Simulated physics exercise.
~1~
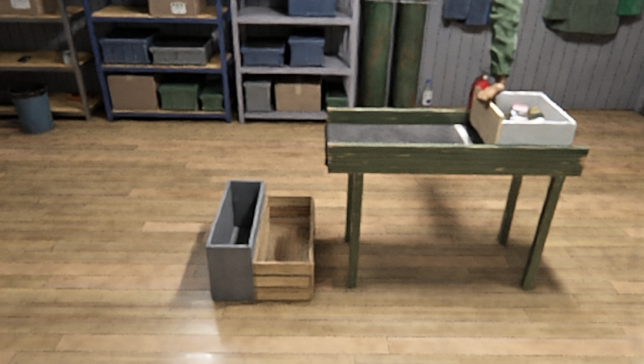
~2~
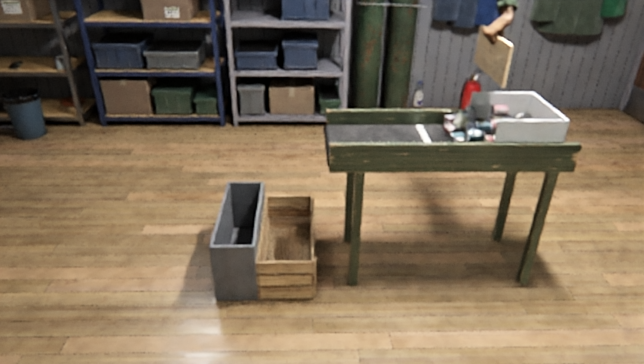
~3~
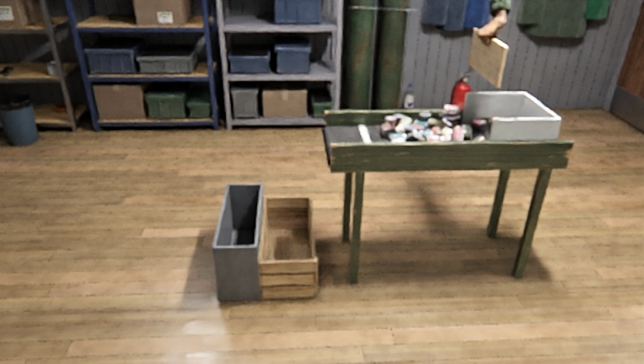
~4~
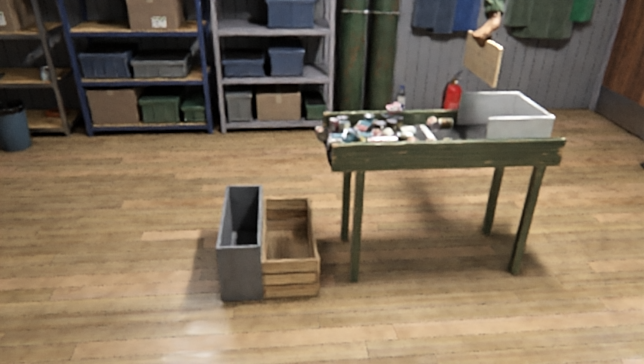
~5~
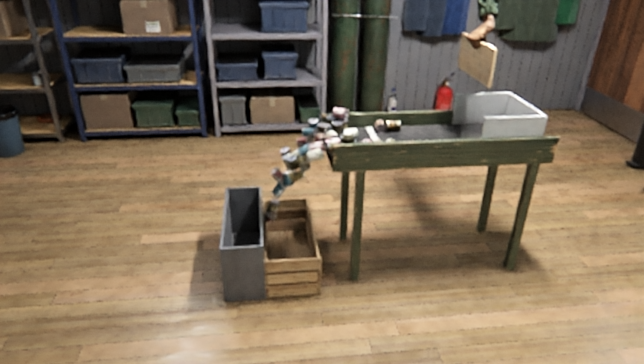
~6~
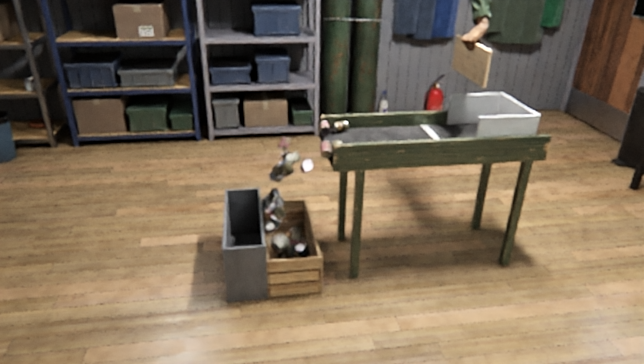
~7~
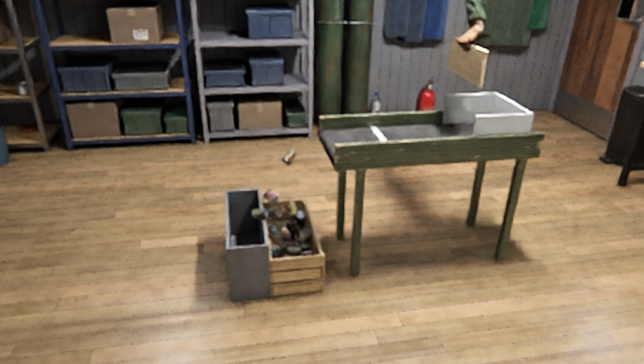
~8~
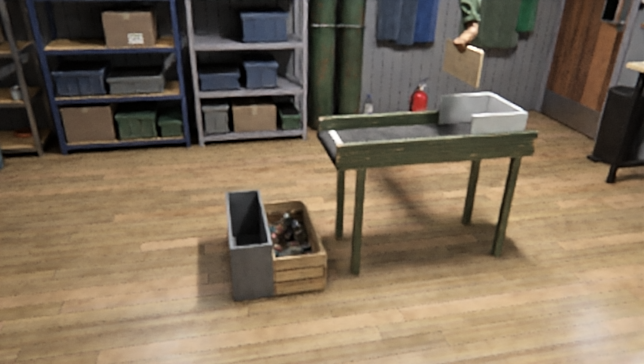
A heap of small tins rode left along a green conveyor table after the wooden gate by the white pen lifted, then spilled off the end, nearly all tumbling into the wooden tub beside the grey box, leaving the belt empty.
